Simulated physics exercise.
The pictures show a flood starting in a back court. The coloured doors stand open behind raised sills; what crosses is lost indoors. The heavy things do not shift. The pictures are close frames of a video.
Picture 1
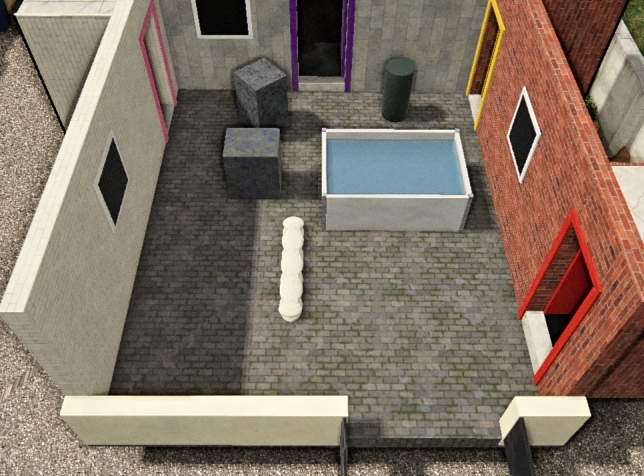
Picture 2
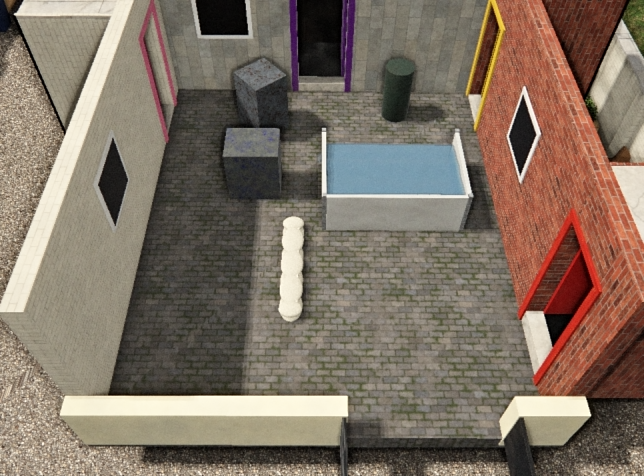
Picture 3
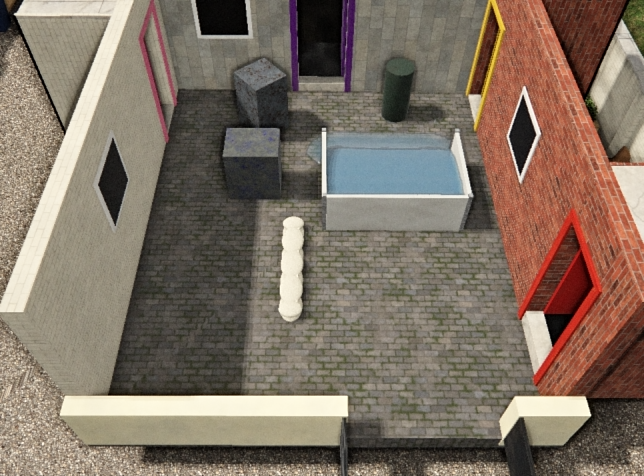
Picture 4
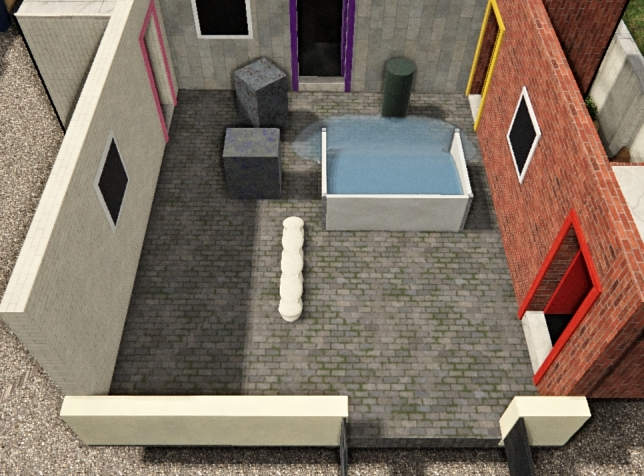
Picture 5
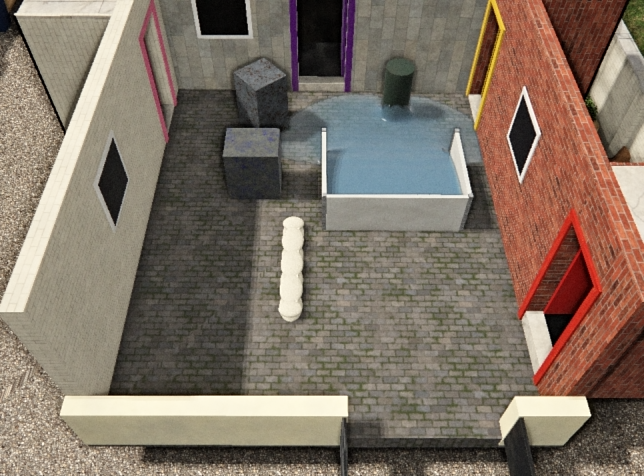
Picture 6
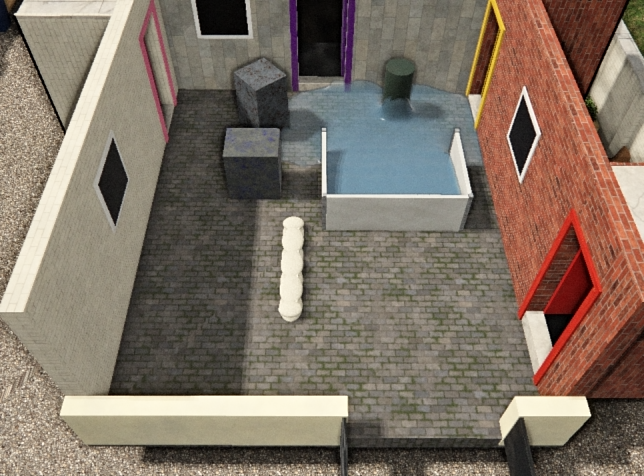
Water pours from the far side of an open tank and spreads around a dark cylinder.
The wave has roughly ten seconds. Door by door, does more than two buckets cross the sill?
One by one: The pink door floods; the red door holds within the limit; the yellow door floods; the purple door floods.
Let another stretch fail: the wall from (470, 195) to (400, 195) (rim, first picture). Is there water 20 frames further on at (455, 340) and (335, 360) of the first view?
As listed: Covered, flooded.
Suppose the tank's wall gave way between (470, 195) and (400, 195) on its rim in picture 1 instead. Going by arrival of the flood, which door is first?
I say the one in red.
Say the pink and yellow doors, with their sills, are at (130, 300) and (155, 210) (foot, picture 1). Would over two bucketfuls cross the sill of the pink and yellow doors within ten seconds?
The pink door keeps below it, the yellow door stays under.
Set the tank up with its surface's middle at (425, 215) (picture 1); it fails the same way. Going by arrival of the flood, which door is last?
The red-painted one.
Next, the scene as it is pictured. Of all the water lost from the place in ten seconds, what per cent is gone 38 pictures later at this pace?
I make it 85 per cent.
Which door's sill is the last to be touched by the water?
It is the door marked red.
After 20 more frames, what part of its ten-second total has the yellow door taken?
Near 80 in a hundred.
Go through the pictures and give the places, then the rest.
The first picture shows the open tank at (393, 165) is whole and still.
In the second picture, water pours out on the open tank's far side and has run to (320, 161).
In the third picture, water pours out on the open tank's far side and has run to (313, 147).
In the fourth picture, water pours out on the open tank's far side and has run to (462, 135).
In the fifth picture, the front is at (447, 108), out from the gap on the open tank's far side.
In the sixth picture, water pours out on the open tank's far side and has run to (453, 94).
A moment on, water covers 20 % of the floor; the pink door not reached, the red door not reached, the yellow door over two buckets in, the purple door over two buckets in.
Next, water covers 30 % of the floor; the pink door wet at the sill, nothing in, the red door not reached, the yellow door far over two buckets in, the purple door far over two buckets in.
Then, water covers 35 % of the floor; the pink door over two buckets in, the red door not reached, the yellow door far over two buckets in, the purple door far over two buckets in.
Later, water covers 70 % of the floor; the pink door far over two buckets in, the red door wet at the sill, nothing in, the yellow door far over two buckets in, the purple door far over two buckets in.
In the end, water covers 85 % of the floor; the pink door far over two buckets in, the red door wet at the sill, nothing in, the yellow door far over two buckets in, the purple door far over two buckets in.
